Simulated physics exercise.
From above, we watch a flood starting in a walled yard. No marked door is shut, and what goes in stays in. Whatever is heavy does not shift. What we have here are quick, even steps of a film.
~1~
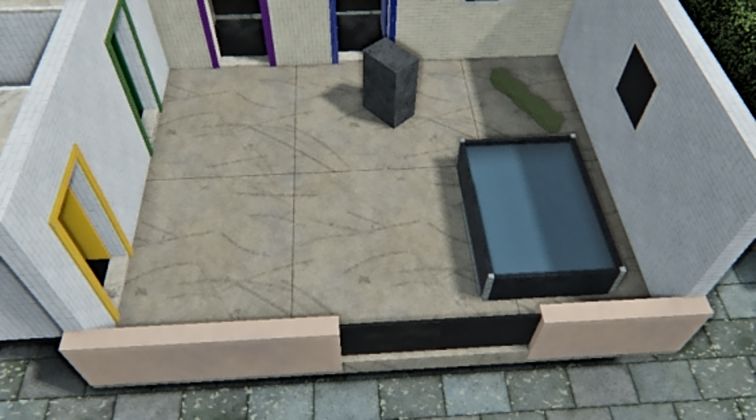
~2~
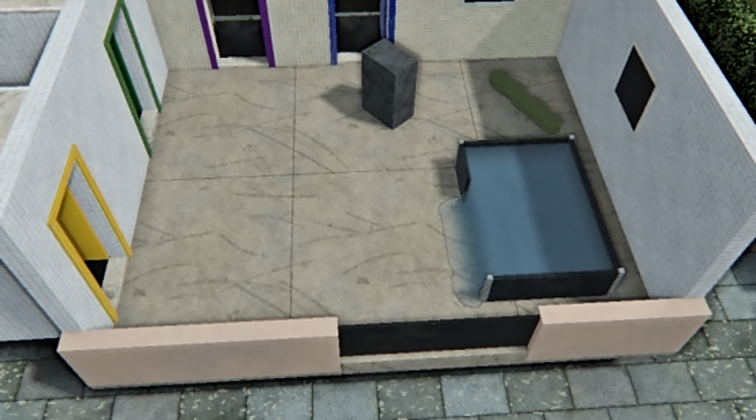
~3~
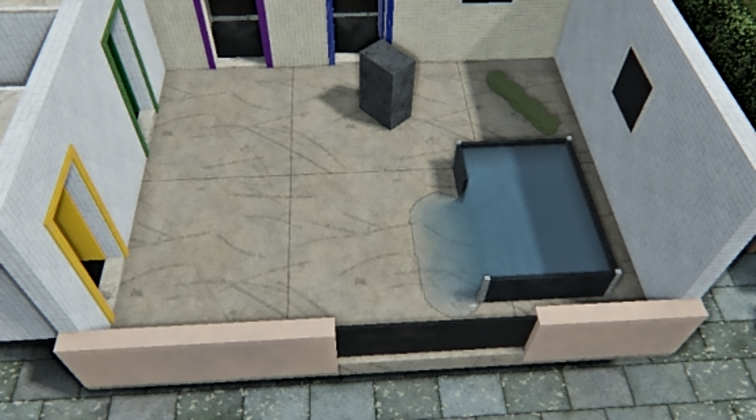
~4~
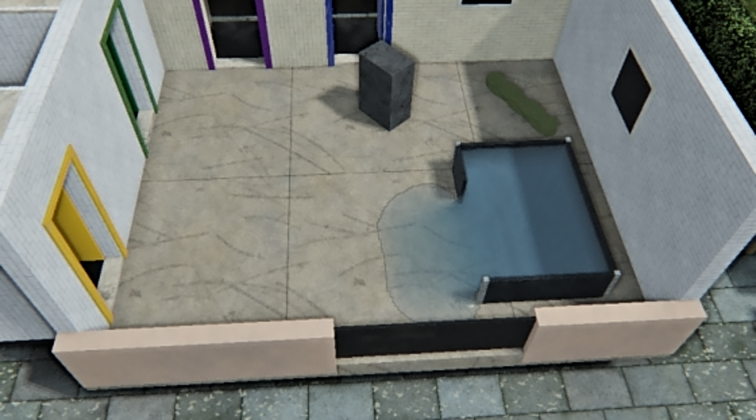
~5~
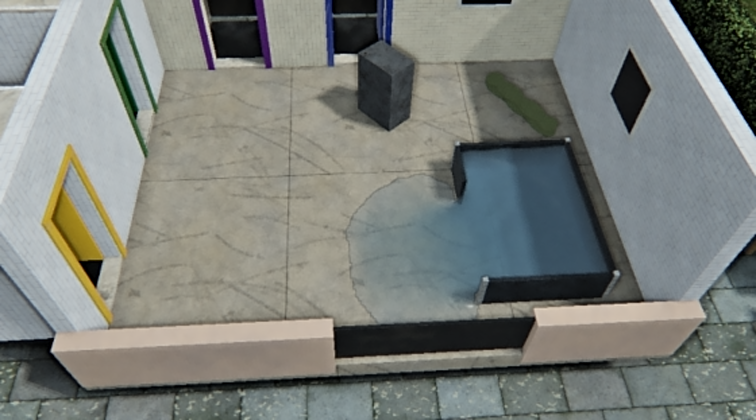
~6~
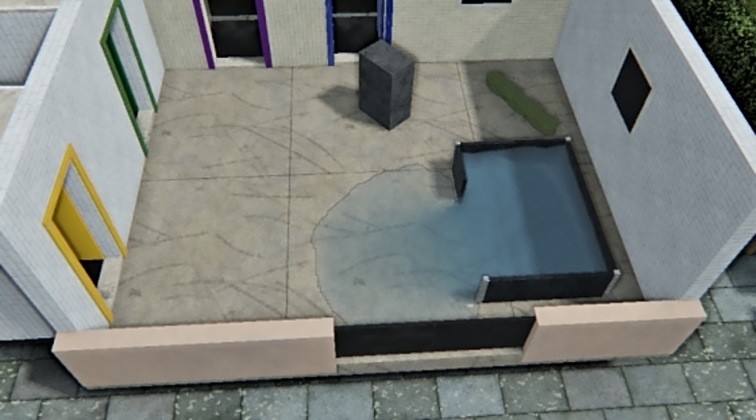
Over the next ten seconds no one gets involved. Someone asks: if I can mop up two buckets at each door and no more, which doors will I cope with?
The blue door: You will cope; the yellow door: Too much for you; the purple door: Too much for you; the green door: You will cope.
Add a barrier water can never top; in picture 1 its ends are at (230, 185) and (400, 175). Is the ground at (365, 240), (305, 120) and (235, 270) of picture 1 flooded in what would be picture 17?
In order: Soaked, untouched, soaked.
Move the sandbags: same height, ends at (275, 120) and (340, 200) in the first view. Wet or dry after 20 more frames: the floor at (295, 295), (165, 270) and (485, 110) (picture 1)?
Going in the order you gave, that's waterlogged, then waterlogged, then left unsoaked.
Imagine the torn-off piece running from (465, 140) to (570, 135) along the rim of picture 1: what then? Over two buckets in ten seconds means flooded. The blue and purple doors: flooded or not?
In that case the blue door overshoots, while the purple door undershoots.
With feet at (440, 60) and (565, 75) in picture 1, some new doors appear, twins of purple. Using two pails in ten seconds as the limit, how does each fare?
Result - first door doesn't reach the limit, second door doesn't reach the limit.
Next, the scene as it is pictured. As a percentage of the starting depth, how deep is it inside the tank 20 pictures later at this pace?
That comes to some 30 per cent.
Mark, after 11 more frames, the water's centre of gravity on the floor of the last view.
Centre of the water: Near (407, 251).
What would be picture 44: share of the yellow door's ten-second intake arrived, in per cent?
My guess is about 85 %.
A moment on, water covers 30 % of the floor; the blue door not reached, the yellow door not reached, the purple door not reached, the green door not reached.
Next, water covers 40 % of the floor; the blue door not reached, the yellow door under two buckets in, the purple door not reached, the green door not reached.
Then, water covers 45 % of the floor; the blue door not reached, the yellow door far over two buckets in, the purple door not reached, the green door wet at the sill, nothing in.
Later, water covers 60 % of the floor; the blue door not reached, the yellow door far over two buckets in, the purple door wet at the sill, nothing in, the green door wet at the sill, nothing in.
In the end, water covers 80 % of the floor; the blue door wet at the sill, nothing in, the yellow door far over two buckets in, the purple door over two buckets in, the green door wet at the sill, nothing in.
